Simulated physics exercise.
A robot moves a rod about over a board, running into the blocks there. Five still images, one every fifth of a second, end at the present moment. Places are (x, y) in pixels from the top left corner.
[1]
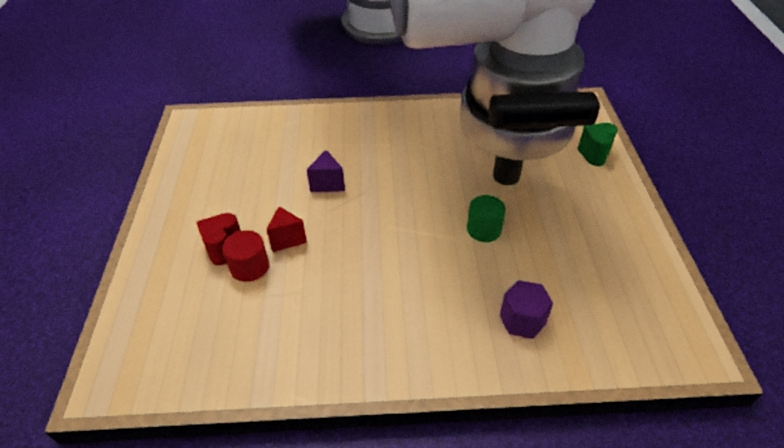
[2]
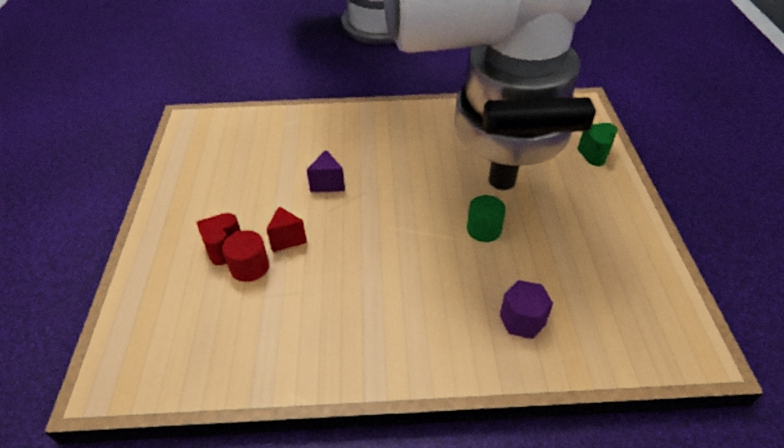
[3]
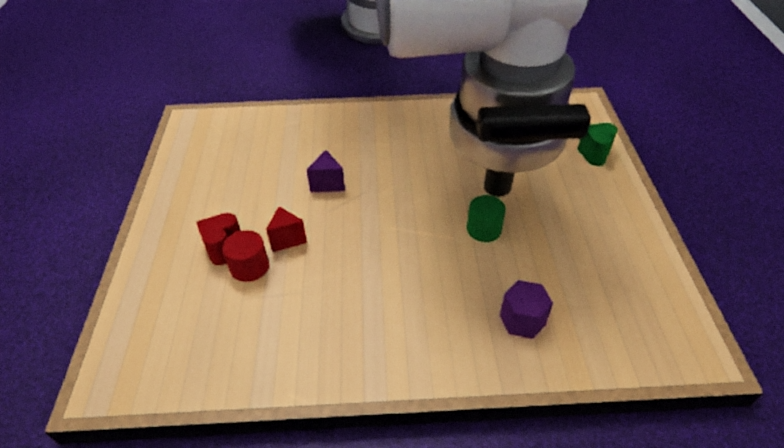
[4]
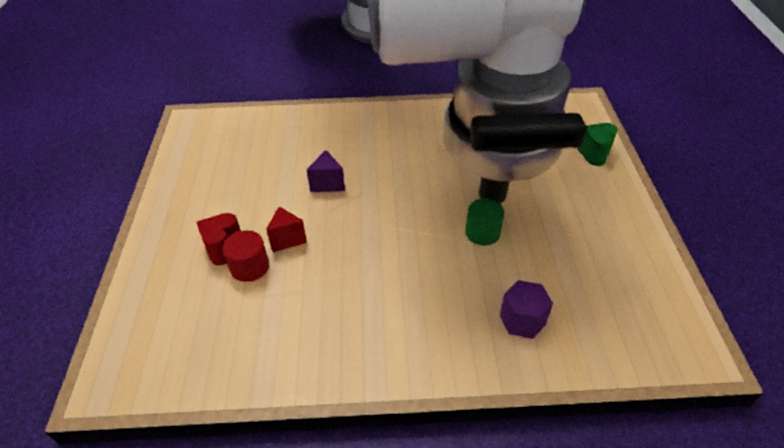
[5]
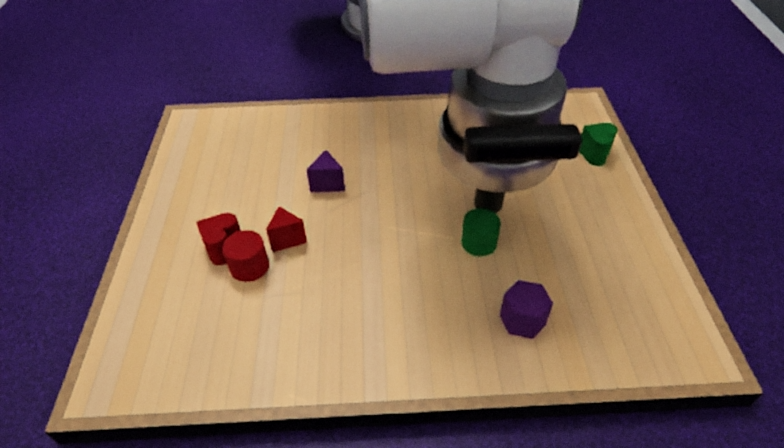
A pale wooden board lies on a deep purple surface, seen from above and in front by a still camera. Red blocks cluster at left near a purple triangular one, with a green cylinder and purple hexagon right of centre and another green block at the upper right. The robot arm moves its dark rod slightly toward the viewer and left, meeting the cylinder and pushing it a short way nearer.
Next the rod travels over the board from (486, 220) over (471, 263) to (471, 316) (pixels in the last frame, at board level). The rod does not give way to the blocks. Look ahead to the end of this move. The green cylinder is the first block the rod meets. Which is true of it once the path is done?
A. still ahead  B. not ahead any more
A: Still ahead.
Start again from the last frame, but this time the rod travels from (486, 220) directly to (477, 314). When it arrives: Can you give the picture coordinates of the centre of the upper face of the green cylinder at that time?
Around pixel (444, 297).
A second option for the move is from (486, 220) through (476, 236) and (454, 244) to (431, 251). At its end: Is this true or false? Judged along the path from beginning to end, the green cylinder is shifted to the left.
The statement is true.
On the path given first. One third of the way, rod at (477, 233); green cylinder at (473, 251).
Two thirds of the way, rod at (471, 265); green cylinder at (467, 287).
At the end, rod at (474, 301); green cylinder at (462, 324); purple hexagon unmoved.
